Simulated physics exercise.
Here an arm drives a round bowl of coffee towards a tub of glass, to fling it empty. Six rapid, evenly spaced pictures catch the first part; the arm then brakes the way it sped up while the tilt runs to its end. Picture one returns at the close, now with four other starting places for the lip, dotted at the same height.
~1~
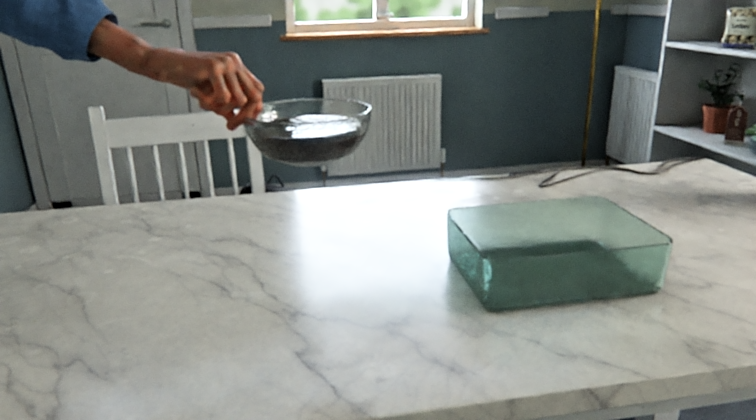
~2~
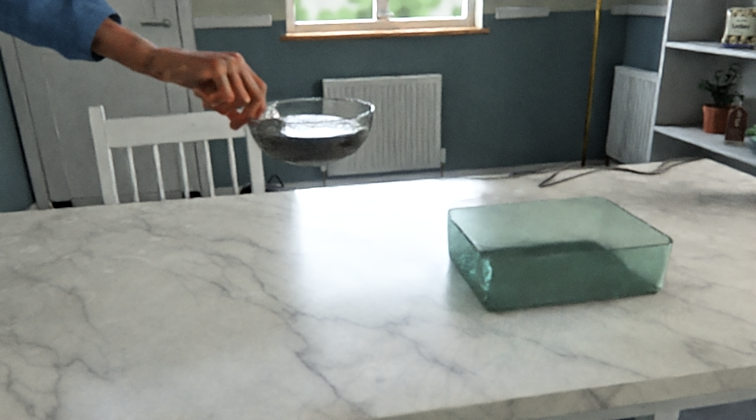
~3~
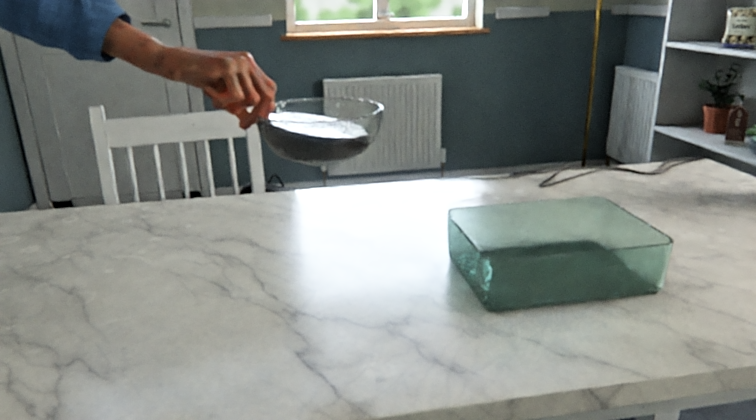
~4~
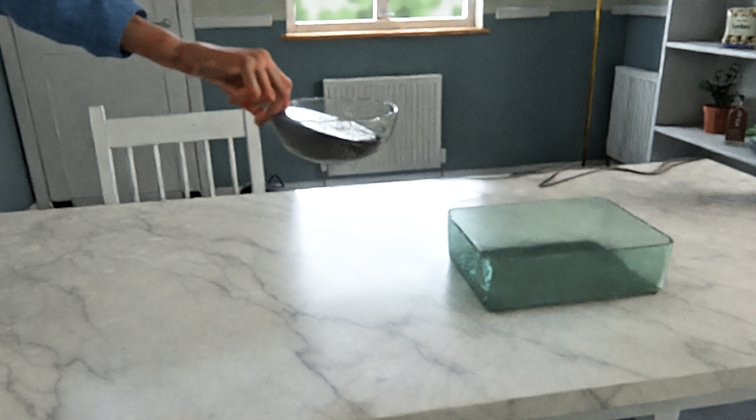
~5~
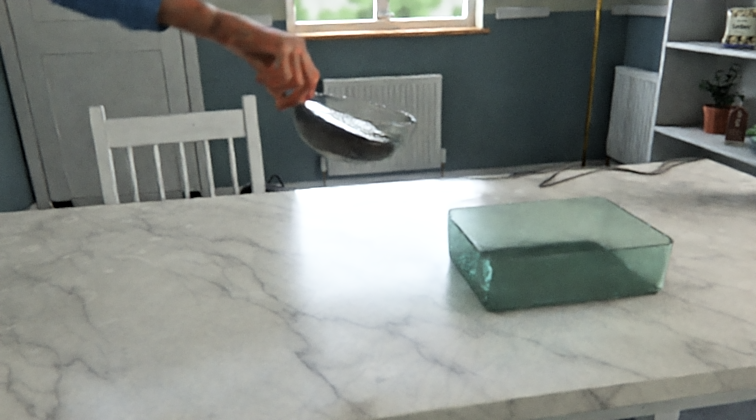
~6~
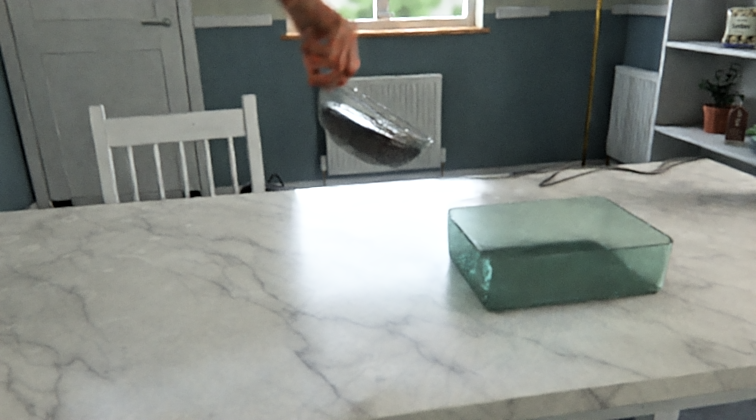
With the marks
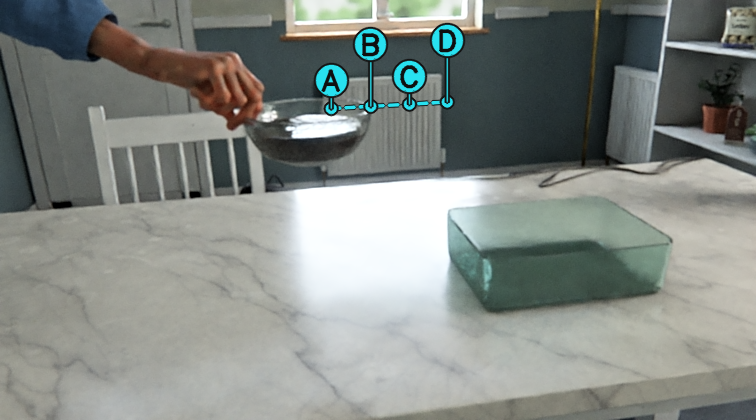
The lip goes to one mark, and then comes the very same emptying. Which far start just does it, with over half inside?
A is the one.
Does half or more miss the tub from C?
No, that is safe.
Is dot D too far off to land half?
No.
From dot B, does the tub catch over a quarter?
Yes, clearly.
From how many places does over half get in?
All of the four.
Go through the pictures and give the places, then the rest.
In the first frame, upright, lip at (367, 106); tub from (481, 309) to (660, 289); nothing has left yet.
In the second frame, upright, lip at (371, 106); nothing has left yet.
In the third frame, upright, lip at (379, 105); nothing has left yet.
In the fourth frame, upright, lip at (393, 106); nothing has left yet.
In the fifth frame, tipped about 13°, lip at (412, 118); nothing has left yet.
In the sixth frame, tipped about 33°, lip at (429, 138); nothing has left yet.
In cyan, A at (331, 108); B at (370, 106); C at (409, 104); D at (447, 102).
Choosing A, about 67 % lands in the tub, 17 % falls short and 15 % goes beside or beyond.
Choosing B, about 76 % lands in the tub, 4 % falls short and 19 % goes beside or beyond.
Choosing C, about 66 % lands in the tub, 3 % falls short and 31 % goes beside or beyond.
Choosing D, about 66 % lands in the tub, 7 % falls short and 27 % goes beside or beyond.
